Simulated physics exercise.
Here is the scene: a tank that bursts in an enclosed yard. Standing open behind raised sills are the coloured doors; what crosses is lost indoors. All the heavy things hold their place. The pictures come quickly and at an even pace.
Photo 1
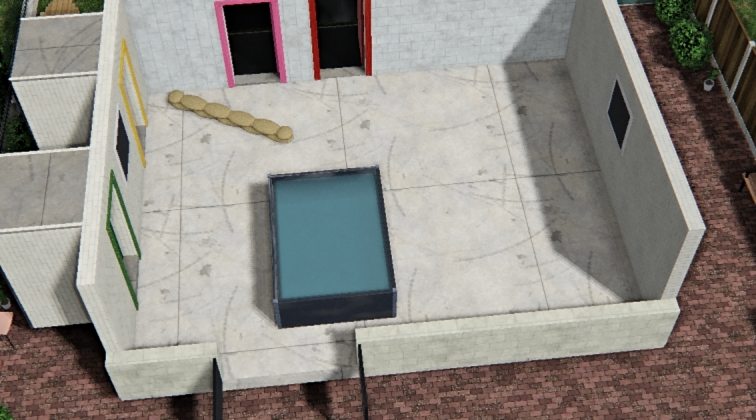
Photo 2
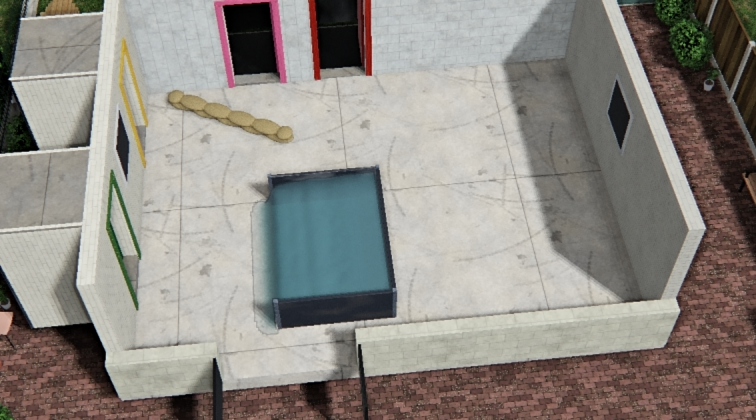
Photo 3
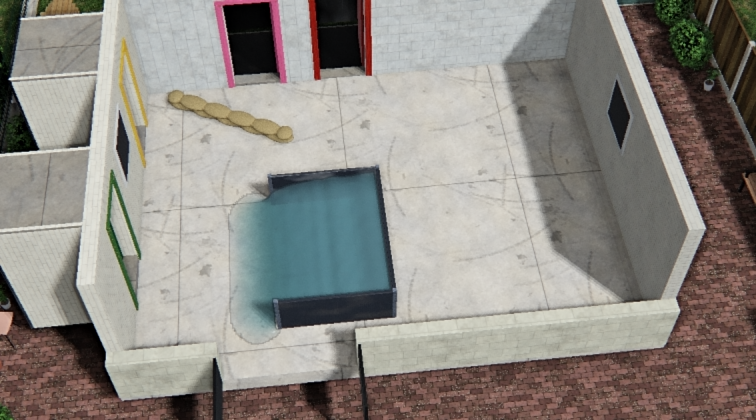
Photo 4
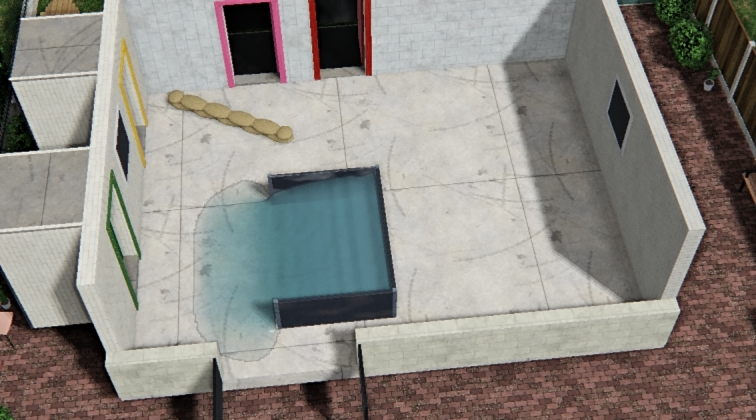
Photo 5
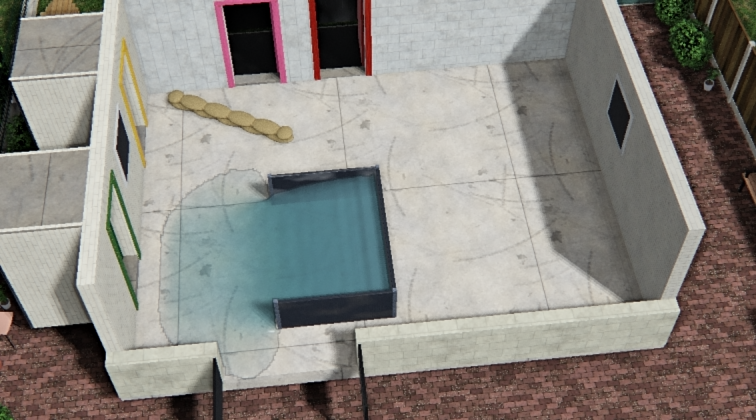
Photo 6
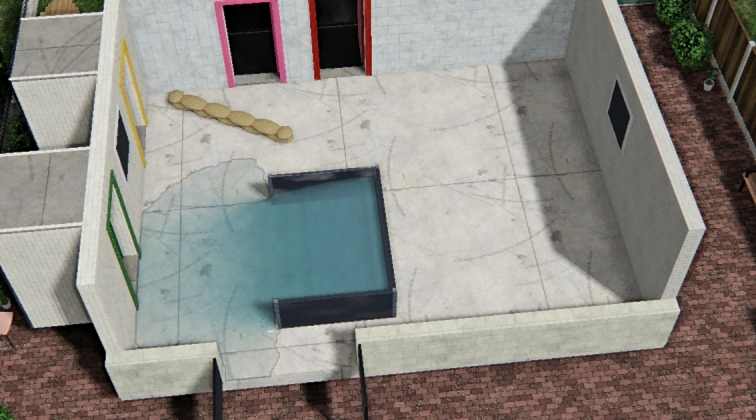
Water pours from the left side of a dark-edged open tank in a walled yard, spreading leftward across the pale paved floor in a widening sheet until it reaches the left wall, near the green-framed door.
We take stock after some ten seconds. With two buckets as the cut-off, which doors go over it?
Outcome: The yellow door is overrun past two buckets; the green door is overrun past two buckets; the red door is not overrun past two buckets; the pink door is not overrun past two buckets.
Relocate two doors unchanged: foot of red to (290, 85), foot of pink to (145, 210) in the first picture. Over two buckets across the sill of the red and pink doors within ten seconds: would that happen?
Well, the red one stays short of the threshold, while the pink one crosses the threshold.
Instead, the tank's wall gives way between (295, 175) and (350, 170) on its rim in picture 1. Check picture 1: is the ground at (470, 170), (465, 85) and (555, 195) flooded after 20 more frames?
Sequence: Spared / wetted / spared.
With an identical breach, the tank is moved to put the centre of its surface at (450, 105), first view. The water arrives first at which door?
That would be the red one.
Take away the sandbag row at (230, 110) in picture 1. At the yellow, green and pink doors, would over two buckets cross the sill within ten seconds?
In short: The yellow one takes more; the green one takes more; the pink one lets more in.
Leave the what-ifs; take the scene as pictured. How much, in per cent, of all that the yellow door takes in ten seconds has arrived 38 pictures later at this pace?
Estimated share: About 65 %.
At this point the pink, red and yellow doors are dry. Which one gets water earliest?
It's the yellow one.
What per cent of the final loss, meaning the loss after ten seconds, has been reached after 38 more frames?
About 80 %.
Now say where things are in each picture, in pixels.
In the first picture, the open tank at (330, 234) is whole and still.
In the second picture, water pours out at (277, 253) and has run to (269, 201).
In the third picture, the front is at (255, 197), out from the gap at (277, 255).
In the fourth picture, the front is at (228, 192), out from the gap at (277, 256).
In the fifth picture, water pours out at (277, 257) and has run to a hidden place.
In the sixth picture, water pours out at (277, 257) and has run to (146, 218).
A moment on, water covers 20 % of the floor; the yellow door wet at the sill, nothing in, the green door far over two buckets in, the red door not reached, the pink door not reached.
Next, water covers 25 % of the floor; the yellow door under two buckets in, the green door far over two buckets in, the red door not reached, the pink door not reached.
Then, water covers 35 % of the floor; the yellow door over two buckets in, the green door far over two buckets in, the red door not reached, the pink door wet at the sill, nothing in.
Later, water covers 60 % of the floor; the yellow door far over two buckets in, the green door far over two buckets in, the red door wet at the sill, nothing in, the pink door wet at the sill, nothing in.
In the end, water covers 80 % of the floor; the yellow door far over two buckets in, the green door far over two buckets in, the red door wet at the sill, nothing in, the pink door wet at the sill, nothing in.
